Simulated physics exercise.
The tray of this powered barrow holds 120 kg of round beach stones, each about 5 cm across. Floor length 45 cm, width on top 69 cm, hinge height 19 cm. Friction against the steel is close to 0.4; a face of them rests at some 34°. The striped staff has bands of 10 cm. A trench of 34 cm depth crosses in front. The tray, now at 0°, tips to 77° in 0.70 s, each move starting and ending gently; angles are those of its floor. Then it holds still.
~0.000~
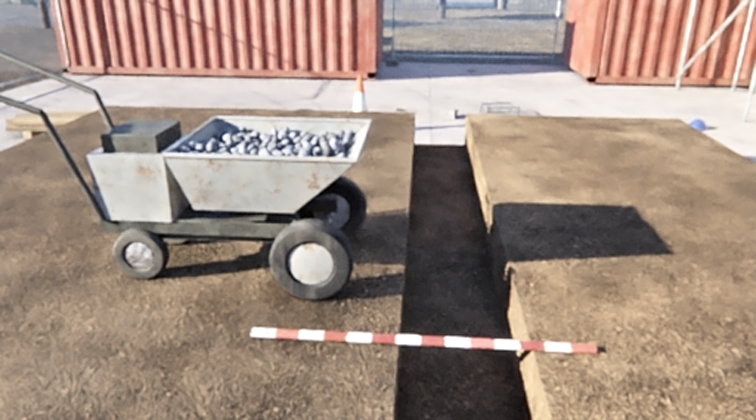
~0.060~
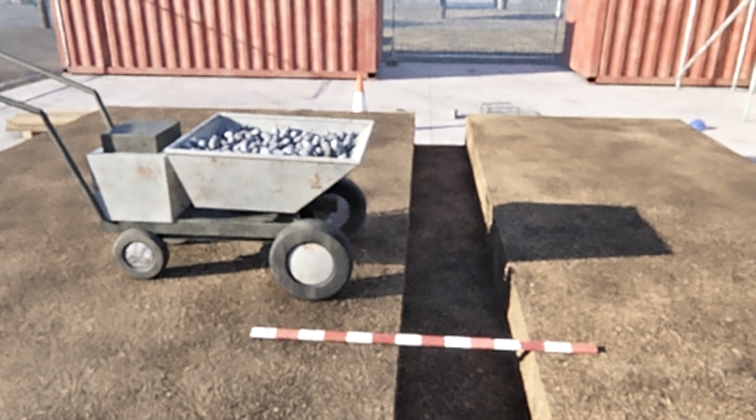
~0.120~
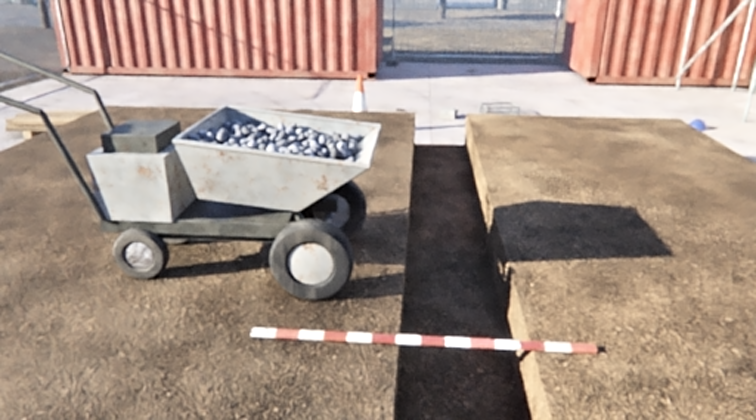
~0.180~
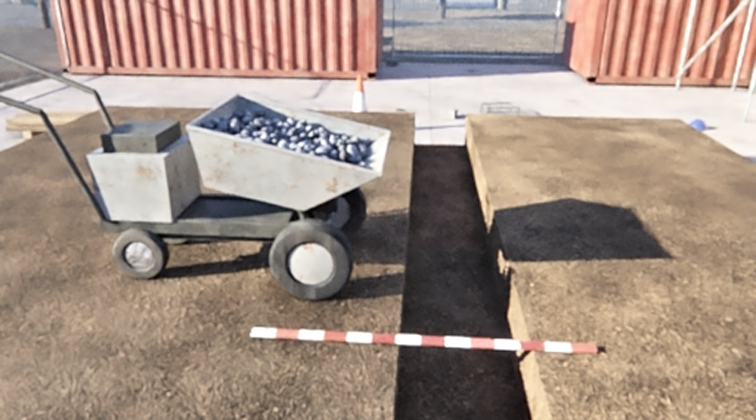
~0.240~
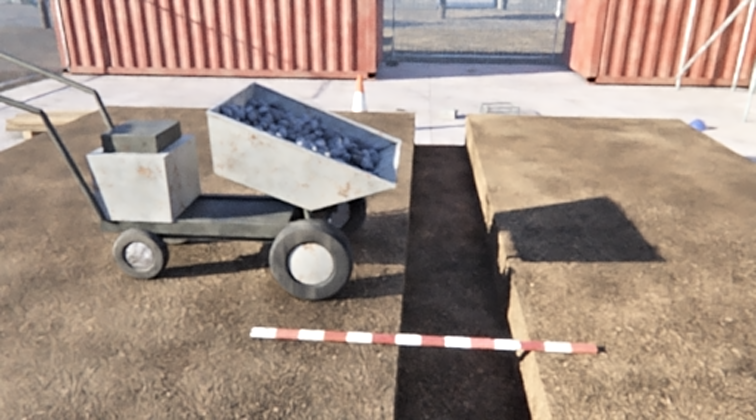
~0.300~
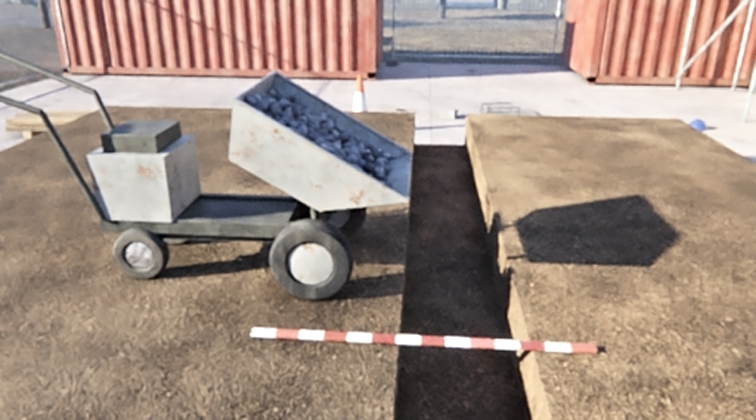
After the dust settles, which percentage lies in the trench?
Close to 99 in a hundred.
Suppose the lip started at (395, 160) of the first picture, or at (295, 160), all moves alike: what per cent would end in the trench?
First some 75, then 85 per cent.
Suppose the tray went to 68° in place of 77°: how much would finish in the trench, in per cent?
It would be near 95 per cent.
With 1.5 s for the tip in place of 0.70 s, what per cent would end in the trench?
It would be near 100 per cent.
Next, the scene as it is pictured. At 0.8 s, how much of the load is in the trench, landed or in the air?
Some 60 per cent.
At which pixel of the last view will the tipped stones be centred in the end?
Near (469, 320).
After 0.5 s the floor is at 64°; 100 % in the tray; the foremost stones are at (427, 226).
After 0.8 s the floor is at 77°; 41 % in the tray, 59 % in the trench; the foremost stones are at (503, 305).
After 1.1 s the floor is at 77°; 0 % in the tray, 99 % in the trench, 1 % past the trench; the foremost stones are at (549, 267).
After 3.1 s the floor is at 77°; 0 % in the tray, 99 % in the trench, 1 % past the trench; the foremost stones are at (581, 267).
